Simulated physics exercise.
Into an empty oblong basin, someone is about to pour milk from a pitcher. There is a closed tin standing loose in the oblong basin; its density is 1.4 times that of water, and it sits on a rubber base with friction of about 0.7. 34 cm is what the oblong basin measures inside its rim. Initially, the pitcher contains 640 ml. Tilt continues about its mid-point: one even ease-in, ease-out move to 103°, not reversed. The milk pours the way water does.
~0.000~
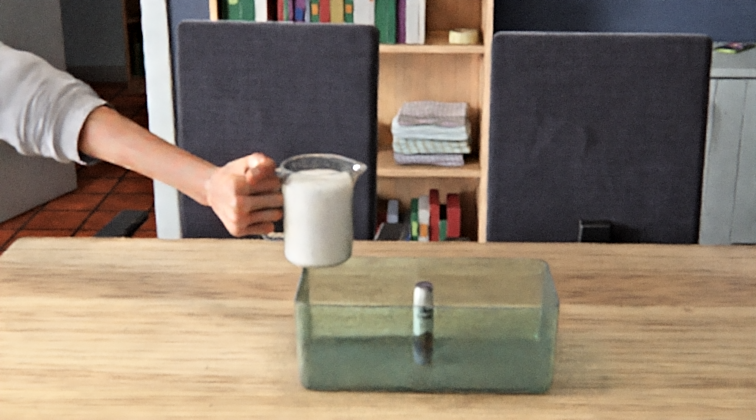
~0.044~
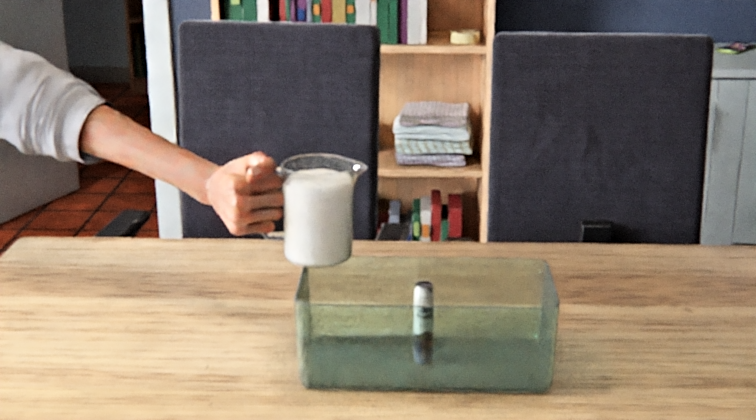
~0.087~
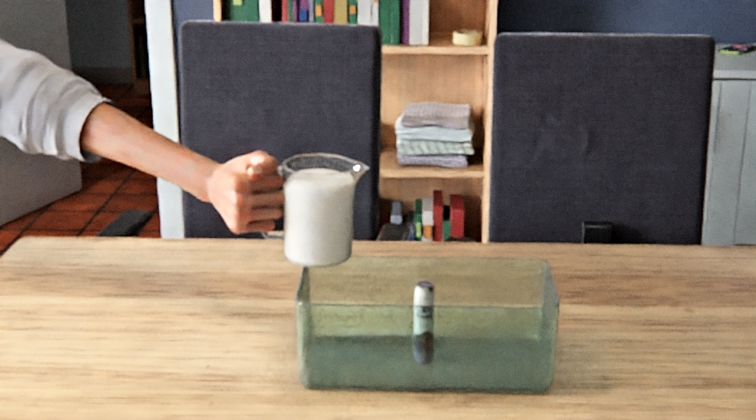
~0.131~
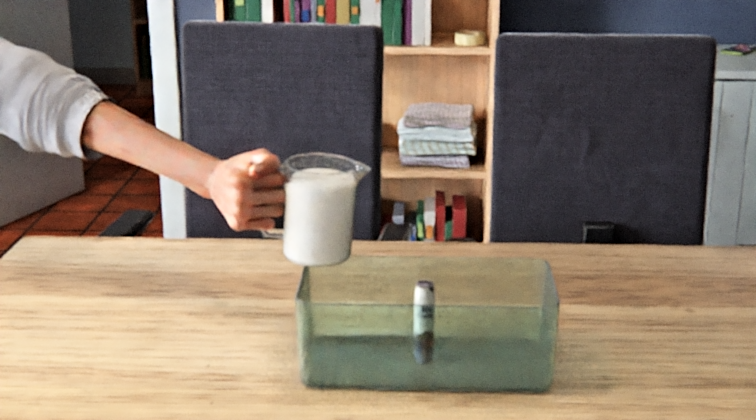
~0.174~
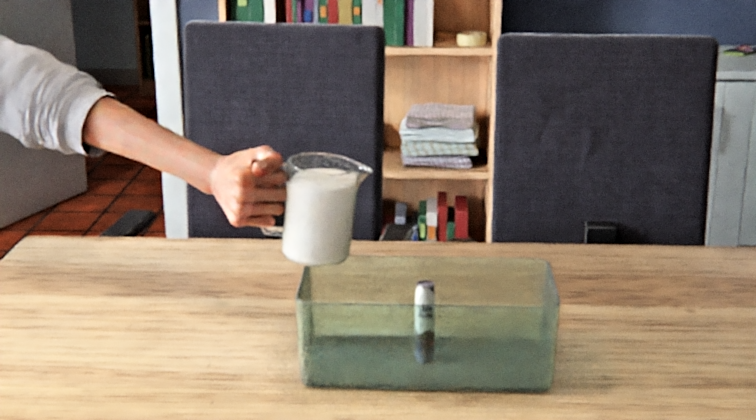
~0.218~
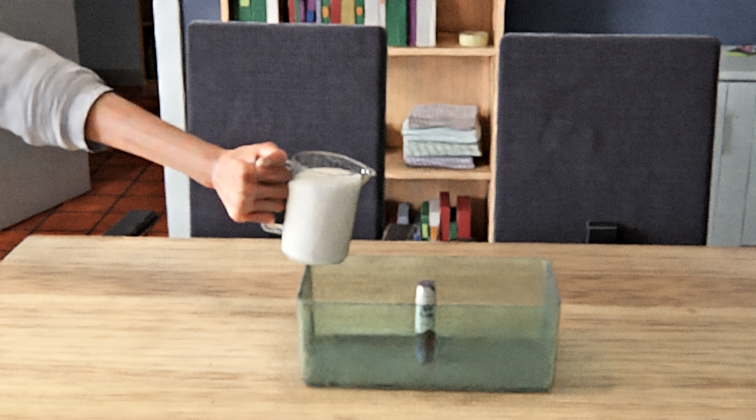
At a wooden table, a hand held a clear pitcher of milk above a greenish oblong basin with a small upright tin in it, and slowly tilted the pitcher slightly to the right.
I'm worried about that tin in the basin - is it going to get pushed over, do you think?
Yes, it overturns.
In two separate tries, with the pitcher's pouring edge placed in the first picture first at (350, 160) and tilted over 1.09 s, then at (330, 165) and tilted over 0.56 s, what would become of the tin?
Run one: It tumbles. Run two: It does not tip.
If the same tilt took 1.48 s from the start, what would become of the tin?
Then the tin tumbles.
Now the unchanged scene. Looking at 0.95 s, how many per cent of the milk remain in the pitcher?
40 in a hundred, give or take.
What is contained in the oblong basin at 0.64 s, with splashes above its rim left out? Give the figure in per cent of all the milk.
About 3%.
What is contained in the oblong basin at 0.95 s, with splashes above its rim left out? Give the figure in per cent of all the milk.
About 46 per cent.
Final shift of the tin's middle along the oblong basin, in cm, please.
Net tin displacement: Roughly 8.5 cm.
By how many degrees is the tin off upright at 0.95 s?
I'd say it's tipped close to 10 degrees.
Then, 0.64 s in, the tilt is 62° and 87 per cent is still to pour; the tin stands where it began.
Then, 0.95 s in, the tilt is 97° and 40 per cent is still to pour; the tin leans 8°.
Then, 1.28 s in, the tilt is 103° and 5 per cent is still to pour; the tin lies on its side.
Then, 1.63 s in, the tilt is 103° and 0 per cent is still to pour; the tin lies on its side.
Finally, the tin lies on its side.
